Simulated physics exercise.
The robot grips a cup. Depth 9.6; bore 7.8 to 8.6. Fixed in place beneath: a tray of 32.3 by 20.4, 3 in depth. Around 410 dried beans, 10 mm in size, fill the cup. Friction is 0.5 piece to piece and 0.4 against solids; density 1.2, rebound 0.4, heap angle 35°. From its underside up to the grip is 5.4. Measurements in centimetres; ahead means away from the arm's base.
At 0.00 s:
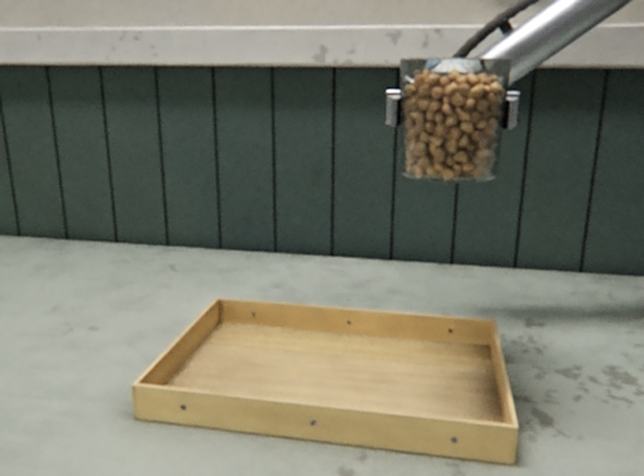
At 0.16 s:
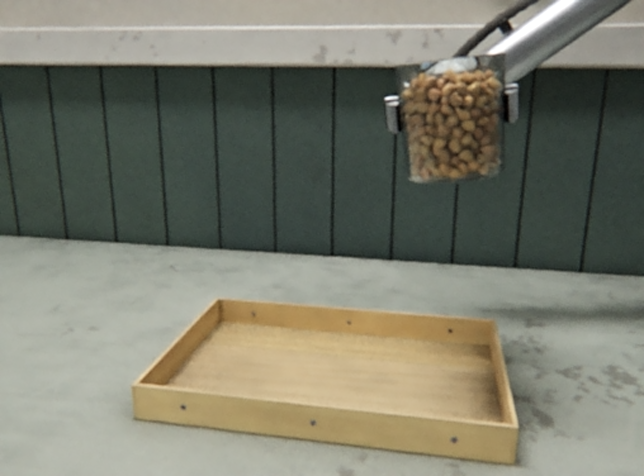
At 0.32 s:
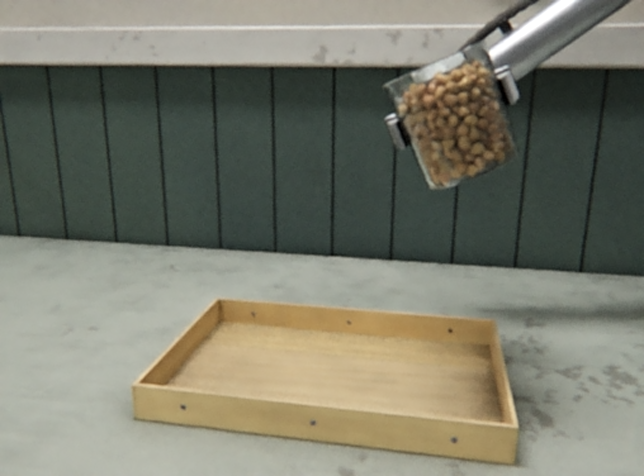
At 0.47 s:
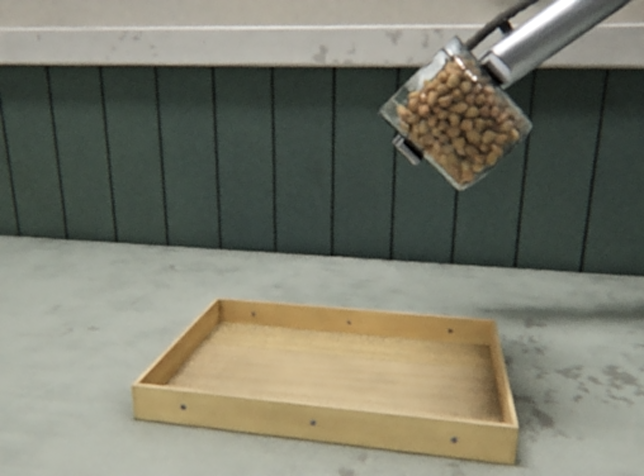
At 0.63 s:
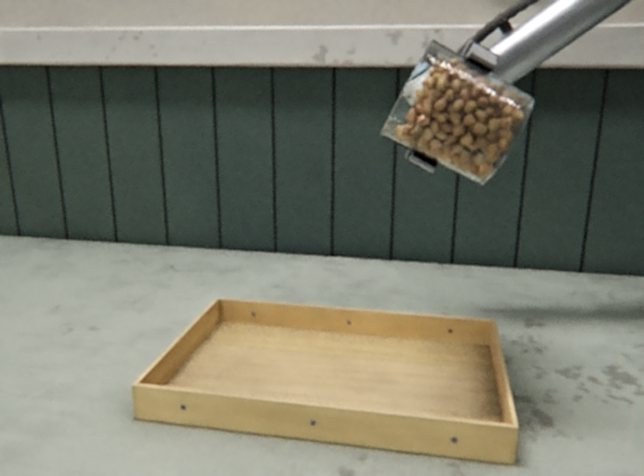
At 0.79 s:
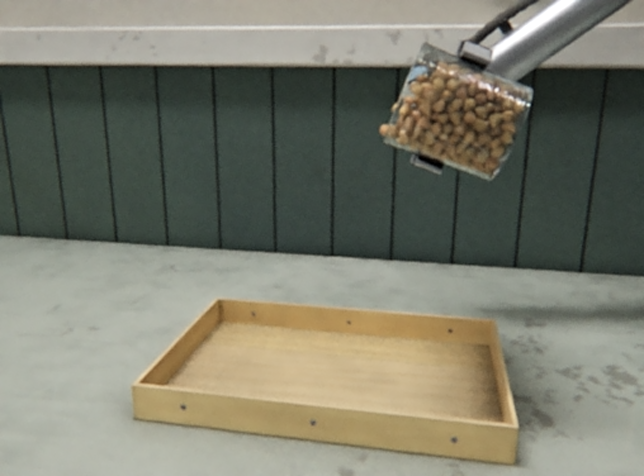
A clear cup full of dried beans tilts steeply leftward on a metal arm.
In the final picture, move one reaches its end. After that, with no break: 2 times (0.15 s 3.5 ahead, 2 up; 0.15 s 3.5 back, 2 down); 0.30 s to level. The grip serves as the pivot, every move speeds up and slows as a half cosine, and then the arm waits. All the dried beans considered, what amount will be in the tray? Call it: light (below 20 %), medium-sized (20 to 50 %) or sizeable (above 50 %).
A medium-sized share.
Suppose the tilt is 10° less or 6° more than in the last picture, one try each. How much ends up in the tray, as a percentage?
Estimates, in order: 15 % and 45 %.
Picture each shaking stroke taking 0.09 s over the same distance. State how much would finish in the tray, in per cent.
That would give around 70 per cent.
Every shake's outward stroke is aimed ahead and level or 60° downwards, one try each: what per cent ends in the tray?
Near 25 and 5 percent respectively.
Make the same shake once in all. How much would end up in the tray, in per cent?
In that case some 20 per cent.
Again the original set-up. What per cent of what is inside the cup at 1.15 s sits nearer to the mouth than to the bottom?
Near 45 %.
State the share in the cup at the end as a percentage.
70 percent.
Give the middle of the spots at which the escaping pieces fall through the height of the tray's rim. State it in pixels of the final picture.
Close to pixel (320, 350).
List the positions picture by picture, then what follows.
Cup middle at (451, 120), level; upper third of the load around (452, 96), from x 410 to 495, top at y 80; 413 in the cup, in the first frame.
Cup middle at (452, 120), tilted 7° forward; upper third of the load around (454, 96), from x 405 to 495, top at y 80, in the second frame.
Cup middle at (454, 119), tilted 24° forward; upper third of the load around (457, 97), from x 405 to 510, top at y 70, in the third frame.
Cup middle at (456, 118), tilted 46° forward; upper third of the load around (459, 97), from x 405 to 520, top at y 65, in the fourth frame.
Cup middle at (458, 116), tilted 63° forward; upper third of the load around (461, 94), from x 405 to 520, top at y 65, in the fifth frame.
Cup middle at (458, 115), tilted 70° forward; upper third of the load around (464, 95), from x 385 to 520, top at y 70; 413 in the cup, in the sixth frame.
After 1.15 s, tilted 70° forward, highest piece 29 above the table; 341 in the cup, 10 in the tray, 62 in flight or on a rim.
After 1.51 s, tilted 46° forward, highest piece 29 above the table; 293 in the cup, 109 in the tray, 1 on the table or floor, 10 in flight or on a rim.
After 1.89 s, level, highest piece 29 above the table; 293 in the cup, 119 in the tray, 1 on the table or floor.
After 2.94 s, level, highest piece 29 above the table; 293 in the cup, 119 in the tray, 1 on the table or floor.
At rest, 293 in the cup, 119 in the tray, 1 on the table or floor. That is 29 % in the tray.
